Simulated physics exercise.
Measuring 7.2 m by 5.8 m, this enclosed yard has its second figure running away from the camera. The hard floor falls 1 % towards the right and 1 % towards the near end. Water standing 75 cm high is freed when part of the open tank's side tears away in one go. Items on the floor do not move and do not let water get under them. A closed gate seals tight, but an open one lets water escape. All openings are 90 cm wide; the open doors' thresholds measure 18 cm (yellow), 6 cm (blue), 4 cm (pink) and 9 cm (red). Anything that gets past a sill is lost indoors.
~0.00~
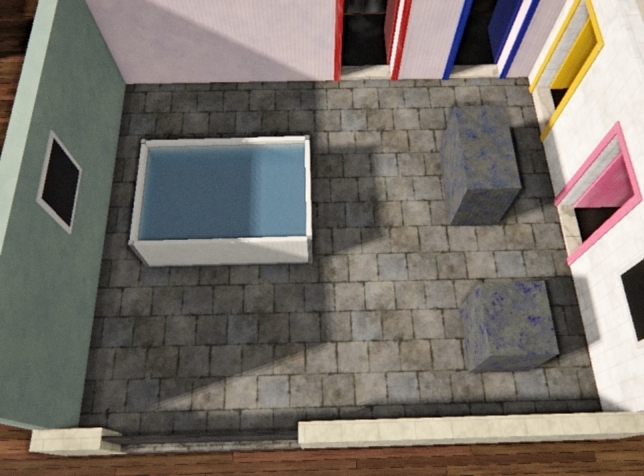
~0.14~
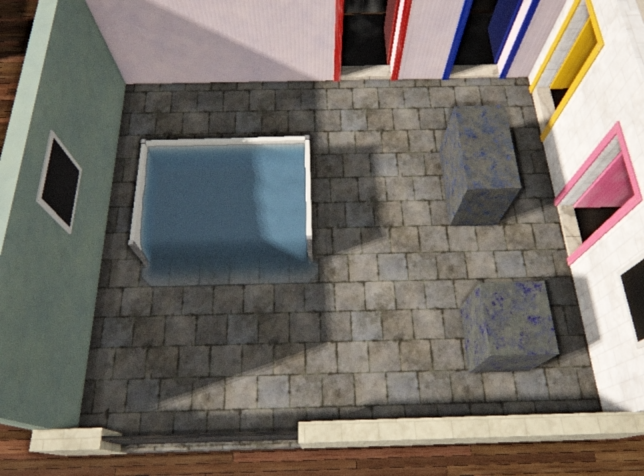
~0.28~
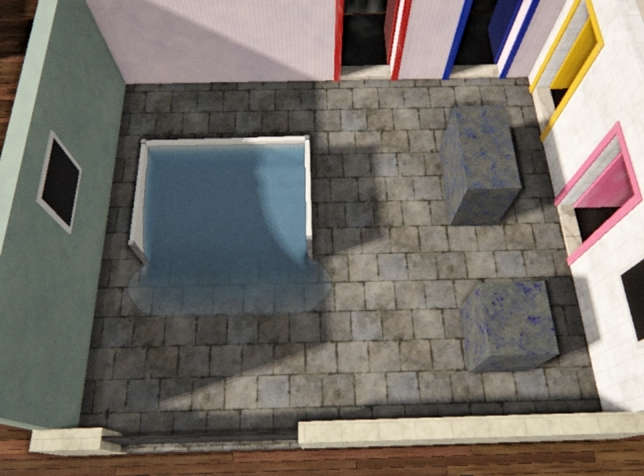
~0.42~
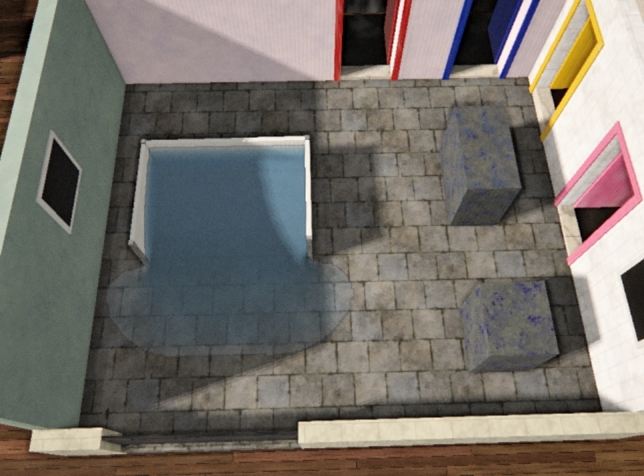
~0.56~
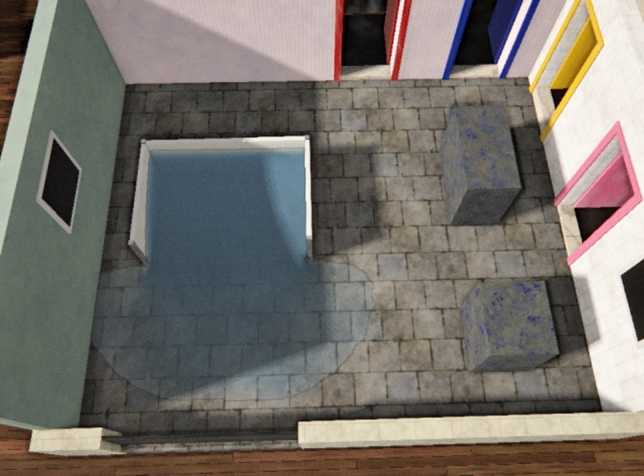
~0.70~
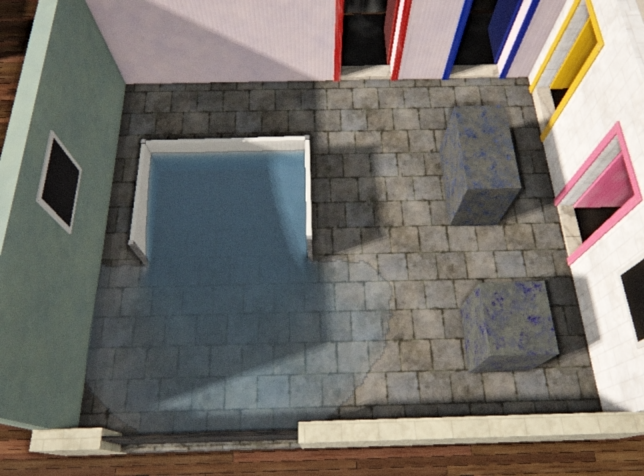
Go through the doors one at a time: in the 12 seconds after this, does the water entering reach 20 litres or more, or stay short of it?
The yellow door will undershoot the limit. The blue door will overshoot the limit. The pink door will overshoot the limit. The red door will undershoot the limit.
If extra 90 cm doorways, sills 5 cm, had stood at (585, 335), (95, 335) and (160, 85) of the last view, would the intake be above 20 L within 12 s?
Result in order - more than that, more than that, more than that.
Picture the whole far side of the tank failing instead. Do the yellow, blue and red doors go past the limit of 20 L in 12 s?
So yellow ends up past the limit, blue past the limit, red past the limit.
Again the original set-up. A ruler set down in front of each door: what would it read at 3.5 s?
In centimetres - yellow: 0, blue: 0, pink: 3, red: 0.
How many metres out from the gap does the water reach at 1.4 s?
4.0 m.
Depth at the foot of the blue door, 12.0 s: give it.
About 8.0 centimetres.
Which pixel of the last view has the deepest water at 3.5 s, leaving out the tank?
Pixel (596, 418), about.
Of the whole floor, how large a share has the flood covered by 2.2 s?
Wet share: About 35 %.
After 1.4 s water covers 30 % of the floor and is deepest (50 cm) near (227, 415); yellow door not reached, blue door not reached, pink door not reached, red door not reached.
After 2.2 s water covers 35 % of the floor and is deepest (44 cm) near (79, 434); yellow door not reached, blue door not reached, pink door not reached, red door not reached.
After 3.5 s water covers 55 % of the floor and is deepest (38 cm) near (596, 418); yellow door not reached, blue door not reached, pink door 3 cm at the sill, 0 L in, red door not reached.
After 7.0 s water covers 95 % of the floor and is deepest (16 cm) near (583, 419); yellow door 9 cm at the sill, 0 L in, blue door 13 cm at the sill, 31 L in, pink door 13 cm at the sill, 41 L in, red door 9 cm at the sill, 1 L in.
After 12.0 s water covers 95 % of the floor and is deepest (13 cm) near (346, 426); yellow door 10 cm at the sill, 0 L in, blue door 8 cm at the sill, 86 L in, pink door 12 cm at the sill, 133 L in, red door 6 cm at the sill, 3 L in.
